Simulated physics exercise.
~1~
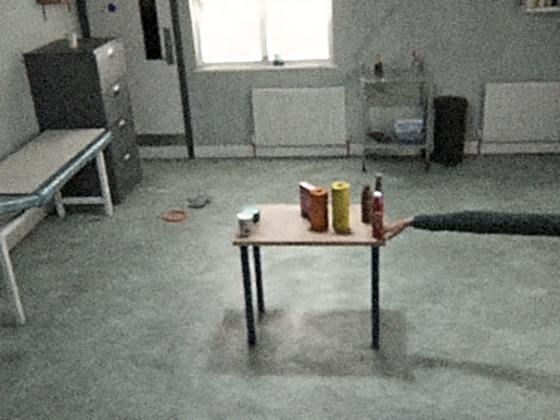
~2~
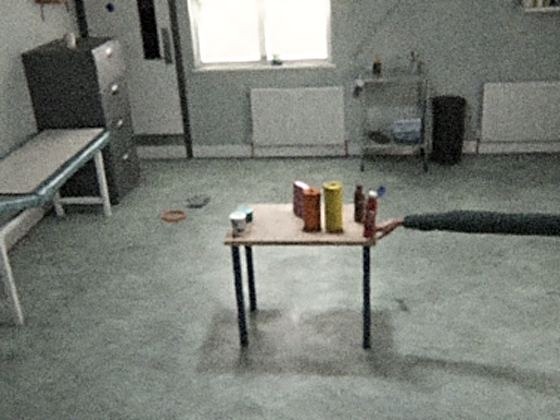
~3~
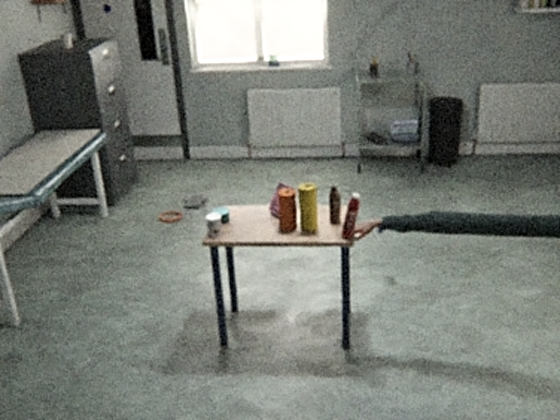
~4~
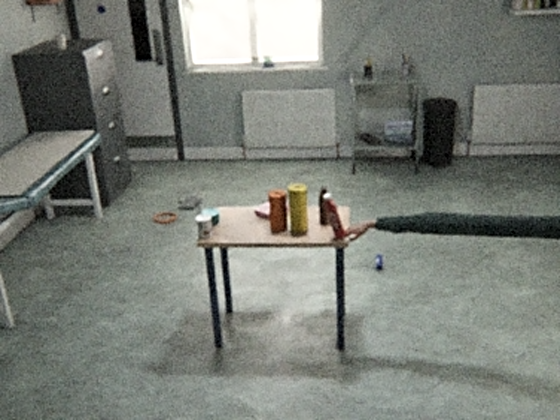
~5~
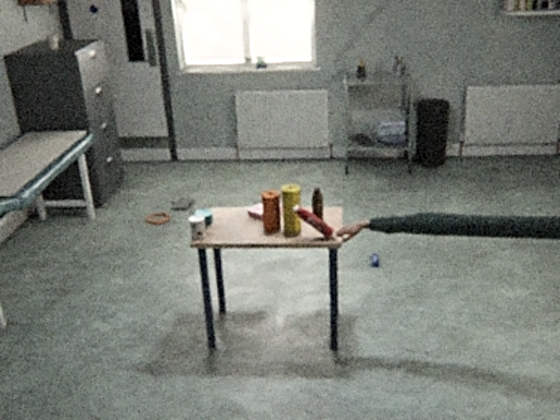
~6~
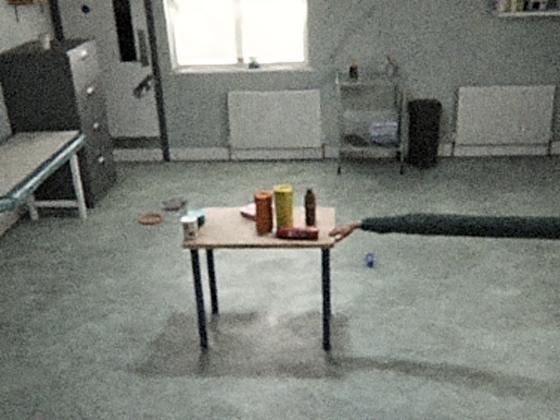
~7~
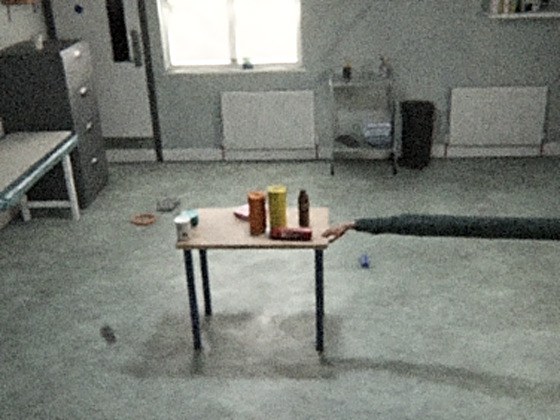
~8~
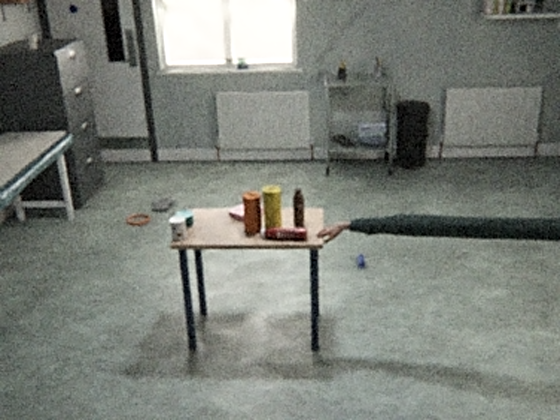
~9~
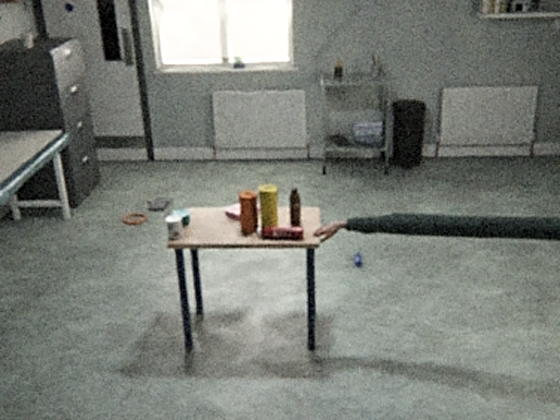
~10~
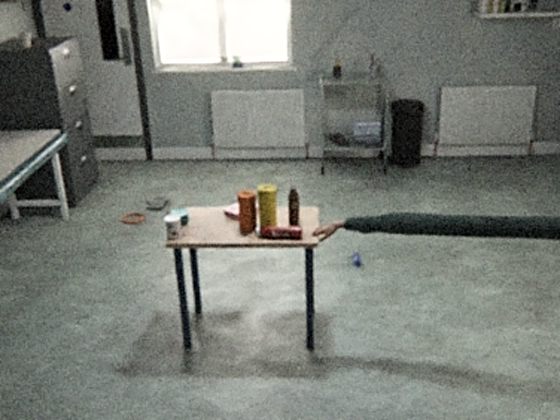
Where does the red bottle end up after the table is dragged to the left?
It stays on the table, lying on its side in front of the yellow cylinder and the brown bottle.
A small wooden-topped table with dark legs slides left across the grey floor of a room with a bright window, seen from the front and slightly above, as a dark-sleeved arm reaches from the right to its edge. Orange and yellow cylinders stand near the middle, with brown and red bottles to the right and small containers at the left. A small blue shaker tumbles off the right side, and the pink packet topples. The red bottle leans left and falls flat, while a small grey object drops toward the lower left. The table settles with the cylinders and brown bottle upright.
